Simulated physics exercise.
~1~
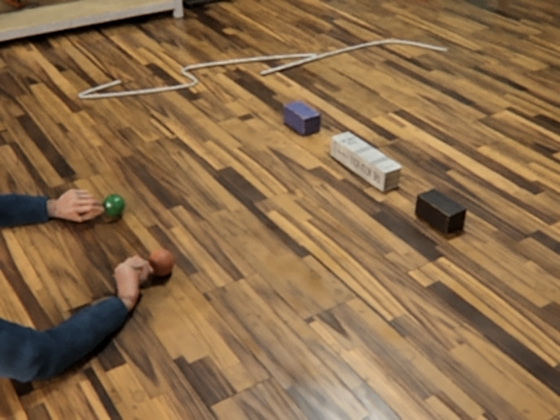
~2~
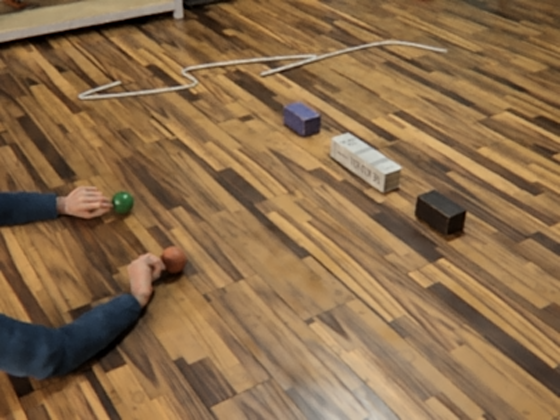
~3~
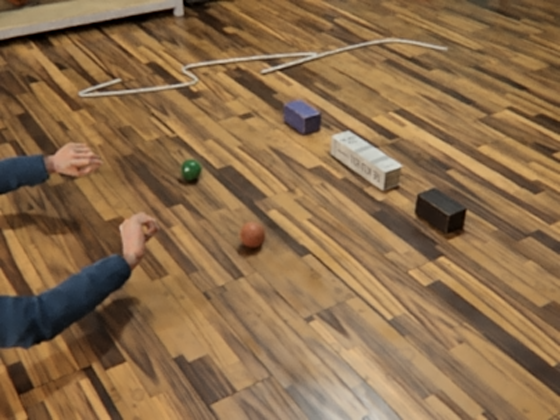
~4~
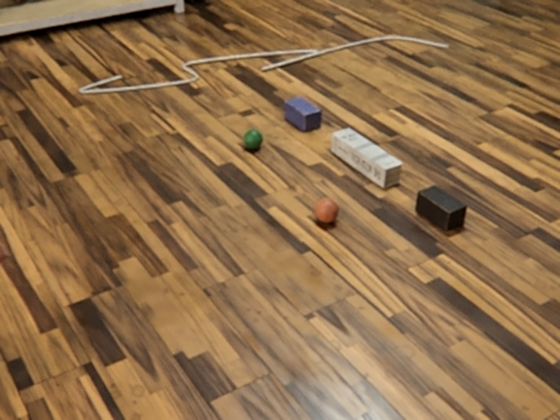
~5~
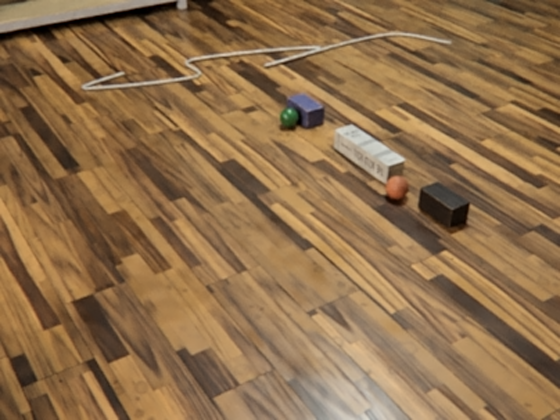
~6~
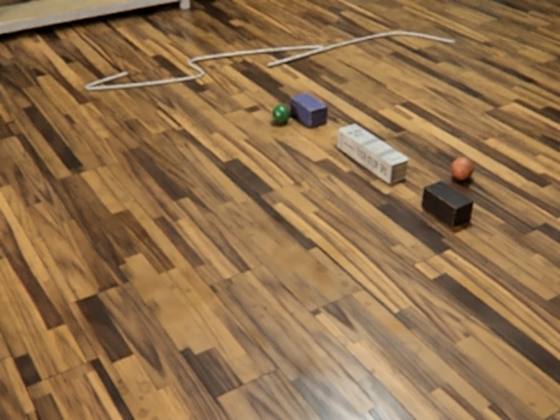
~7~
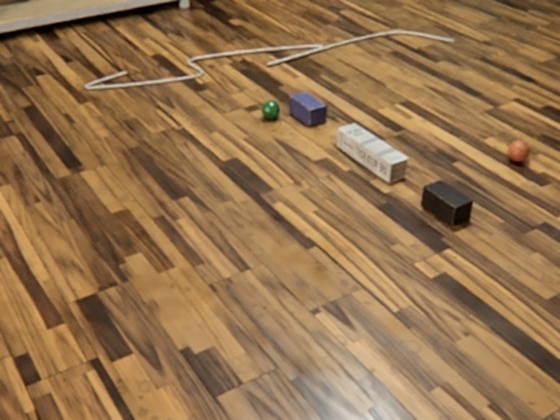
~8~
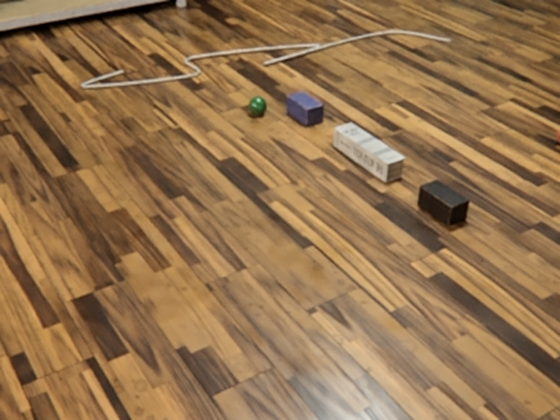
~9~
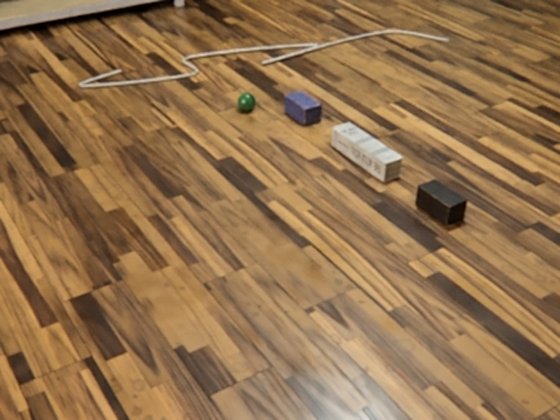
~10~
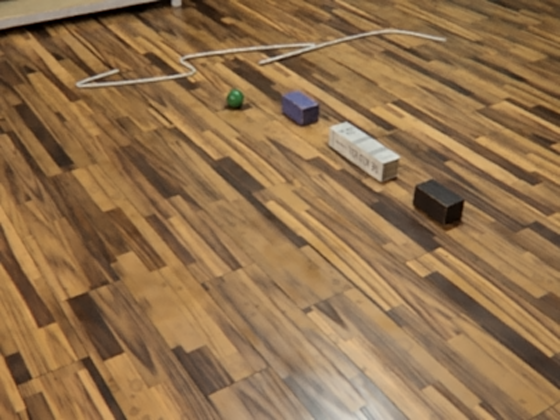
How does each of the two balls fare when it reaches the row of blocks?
The orange ball goes through the gap between the white and black blocks and keeps rolling. The green ball is stopped by the blue block and rolls back to the left.
The clip shows two hands releasing a green ball and an orange ball across a wooden floor toward a row of blocks. The orange one passes between the white and black blocks and leaves at the right, while the green one bounces off the blue block and rolls back left.
